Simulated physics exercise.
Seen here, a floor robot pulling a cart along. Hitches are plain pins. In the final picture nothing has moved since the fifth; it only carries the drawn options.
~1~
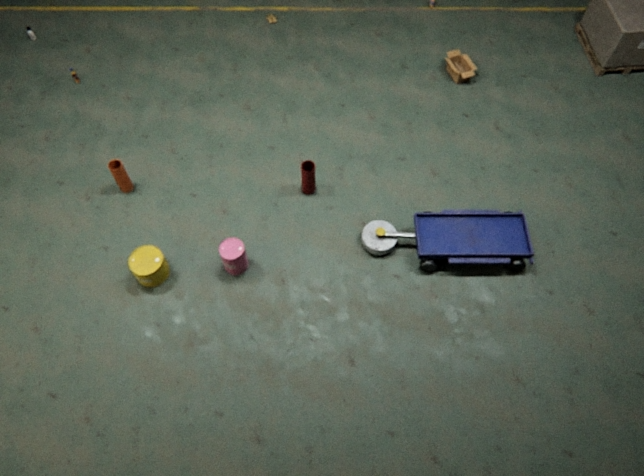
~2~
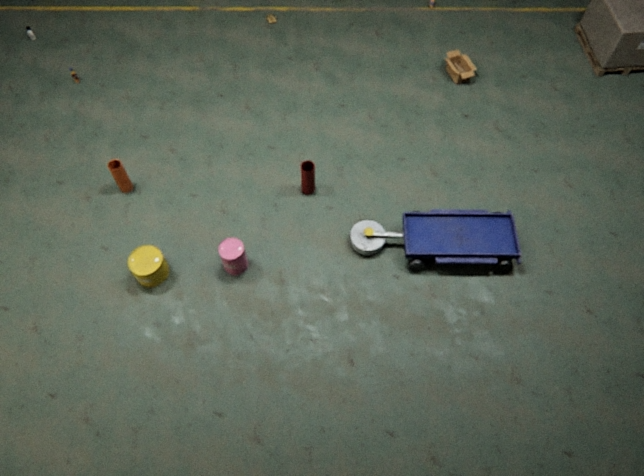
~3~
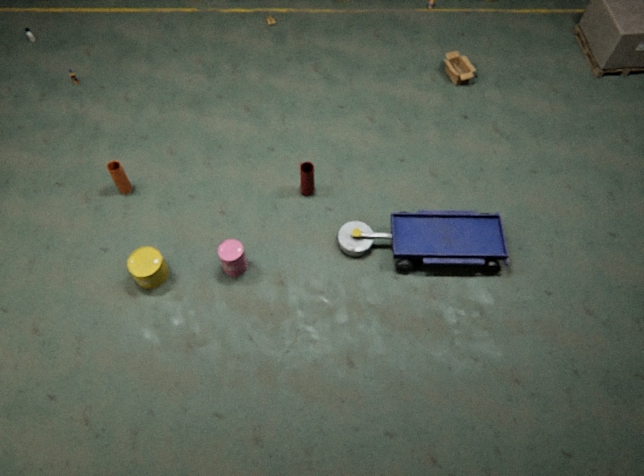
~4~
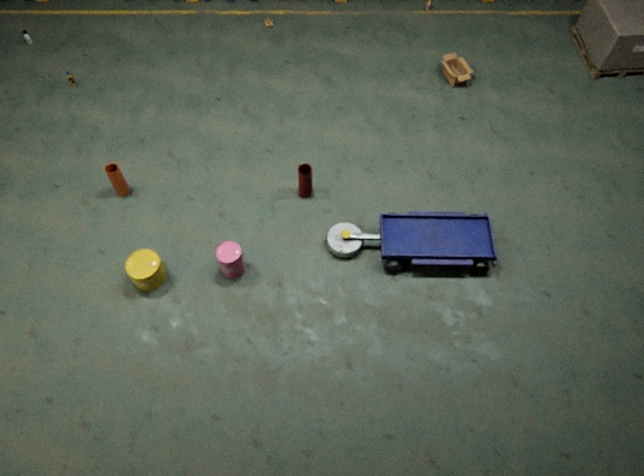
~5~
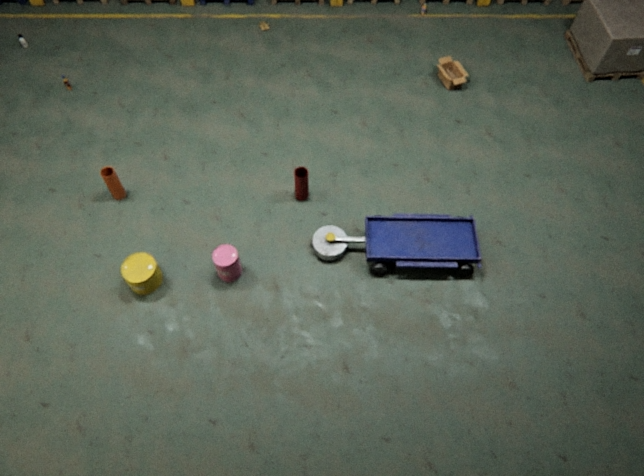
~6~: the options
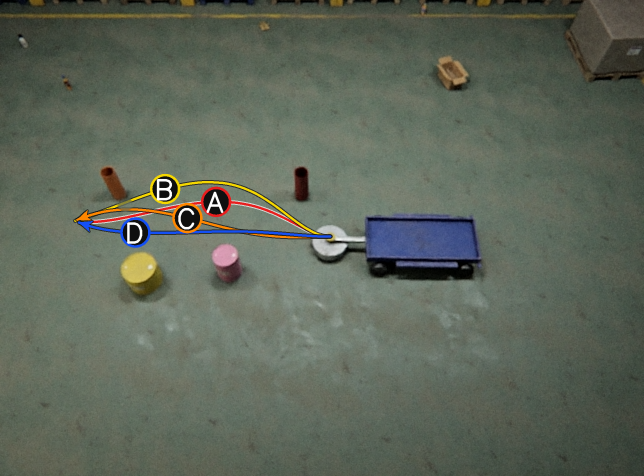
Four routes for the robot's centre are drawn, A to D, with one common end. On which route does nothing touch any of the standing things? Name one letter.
Everything gets past on A.
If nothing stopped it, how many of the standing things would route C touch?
In all, one.
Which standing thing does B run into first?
It meets the red post.
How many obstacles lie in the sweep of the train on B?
Two.
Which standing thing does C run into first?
It meets the pink keg.
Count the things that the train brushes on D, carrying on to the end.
It touches two.
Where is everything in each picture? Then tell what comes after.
The first frame shows orange post (127, 188); yellow tub (153, 272); pink keg (236, 264).
The second frame shows robot (368, 236); blue cart (460, 235); orange post (127, 188).
The third frame shows robot (356, 237); blue cart (448, 236); pink keg (235, 266).
The fourth frame shows robot (345, 239); blue cart (437, 237); orange post (124, 191).
The fifth frame shows robot (330, 242); blue cart (421, 239); pink keg (230, 271); red post (302, 195); orange post (120, 195).
On the copy, A from (330, 237) via (210, 202) to (77, 221); B from (330, 237) via (210, 182) to (75, 221); C from (330, 237) via (200, 221) to (77, 220); D from (330, 237) via (203, 232) to (79, 222).
On A. First, robot (249, 210), cart (333, 226).
Then, robot (158, 216), cart (244, 213).
Finally, robot (79, 226), cart (166, 216); nothing has been touched.
By contrast, B meets the orange post and red post; C meets the pink keg; D meets the yellow tub and pink keg.
